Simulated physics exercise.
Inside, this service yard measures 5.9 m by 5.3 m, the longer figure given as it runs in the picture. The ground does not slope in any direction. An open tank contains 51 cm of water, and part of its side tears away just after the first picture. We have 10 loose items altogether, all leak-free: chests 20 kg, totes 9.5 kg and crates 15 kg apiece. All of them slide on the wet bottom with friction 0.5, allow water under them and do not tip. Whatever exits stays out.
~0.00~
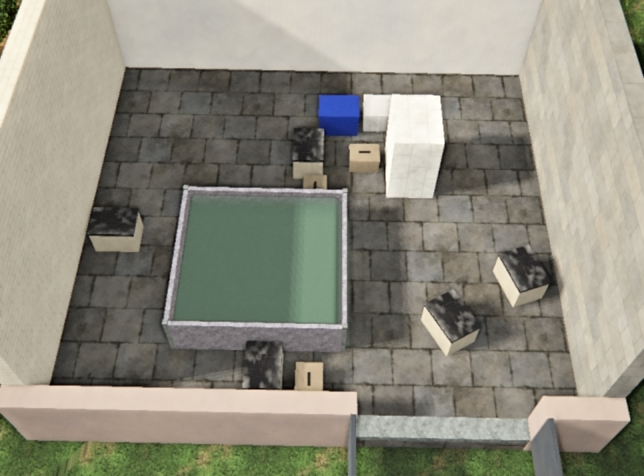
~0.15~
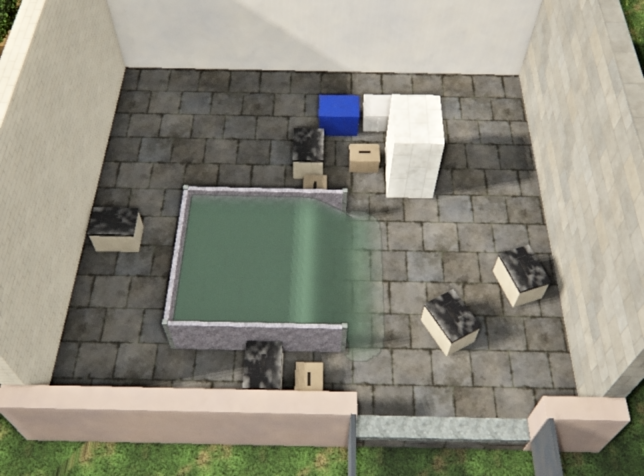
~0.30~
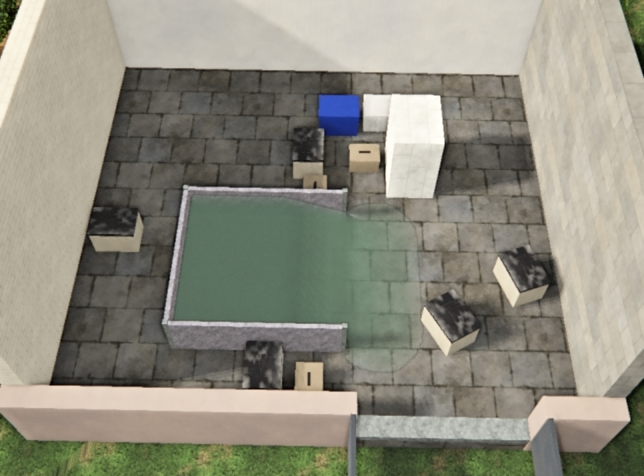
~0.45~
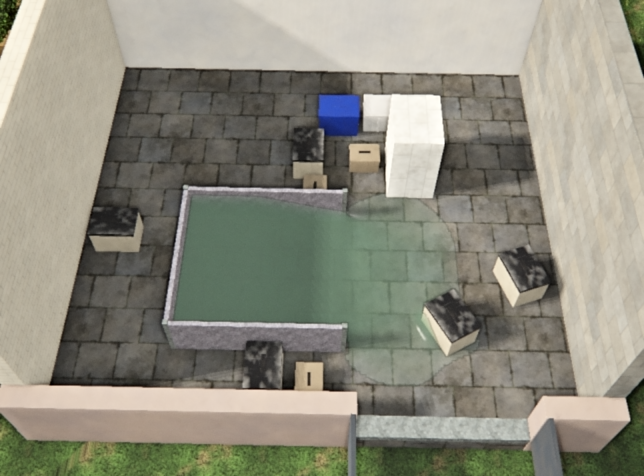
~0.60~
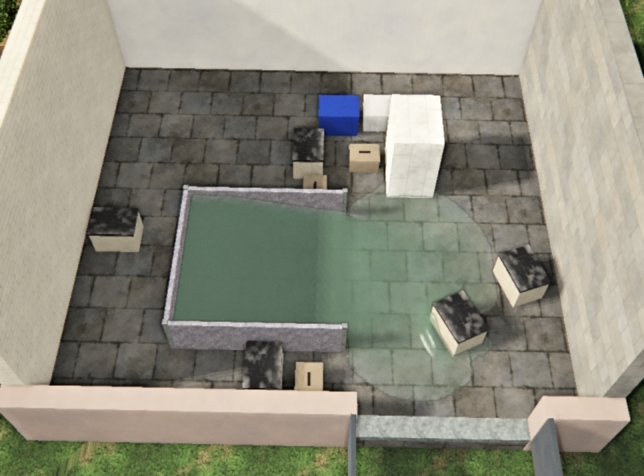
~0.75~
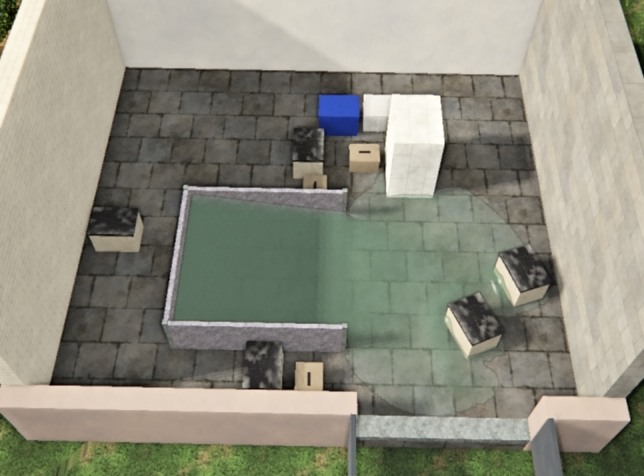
Water pours from the tank's open right side, spreads across the paving and shifts one crate.
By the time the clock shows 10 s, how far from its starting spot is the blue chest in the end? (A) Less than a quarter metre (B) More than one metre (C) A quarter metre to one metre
The answer is A.
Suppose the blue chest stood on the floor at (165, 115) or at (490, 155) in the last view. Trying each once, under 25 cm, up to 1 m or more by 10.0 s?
In turn: It holds its place; it travels far.
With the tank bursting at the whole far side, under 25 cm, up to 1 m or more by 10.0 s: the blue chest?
If that happened, the blue chest winds up well away.
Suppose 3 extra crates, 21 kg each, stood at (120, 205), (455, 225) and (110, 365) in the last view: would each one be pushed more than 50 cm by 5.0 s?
Answers, first to last: Not exceeding, exceeding, not exceeding.
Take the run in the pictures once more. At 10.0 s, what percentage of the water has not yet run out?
About 70 in a hundred parts of the water.
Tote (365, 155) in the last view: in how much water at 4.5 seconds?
About 2 cm.
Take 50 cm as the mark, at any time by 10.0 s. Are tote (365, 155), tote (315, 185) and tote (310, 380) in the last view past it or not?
The first never reached the threshold, the second never reached the threshold, and the third never reached the threshold.
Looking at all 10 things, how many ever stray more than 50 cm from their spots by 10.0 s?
It adds up to 2.
After 2.0 s the blue chest is near (339, 106), 0.0 m from its start, aground; 0 of 10 are out; 2 afloat.
After 4.5 s the blue chest is near (339, 106), 0.0 m from its start, aground; 1 of 10 are out; 1 afloat.
After 7.0 s the blue chest is near (339, 106), 0.0 m from its start, aground; 1 of 10 are out; 1 afloat.
After 10.0 s the blue chest is near (339, 106), 0.0 m from its start, aground; 1 of 10 are out; 0 afloat.
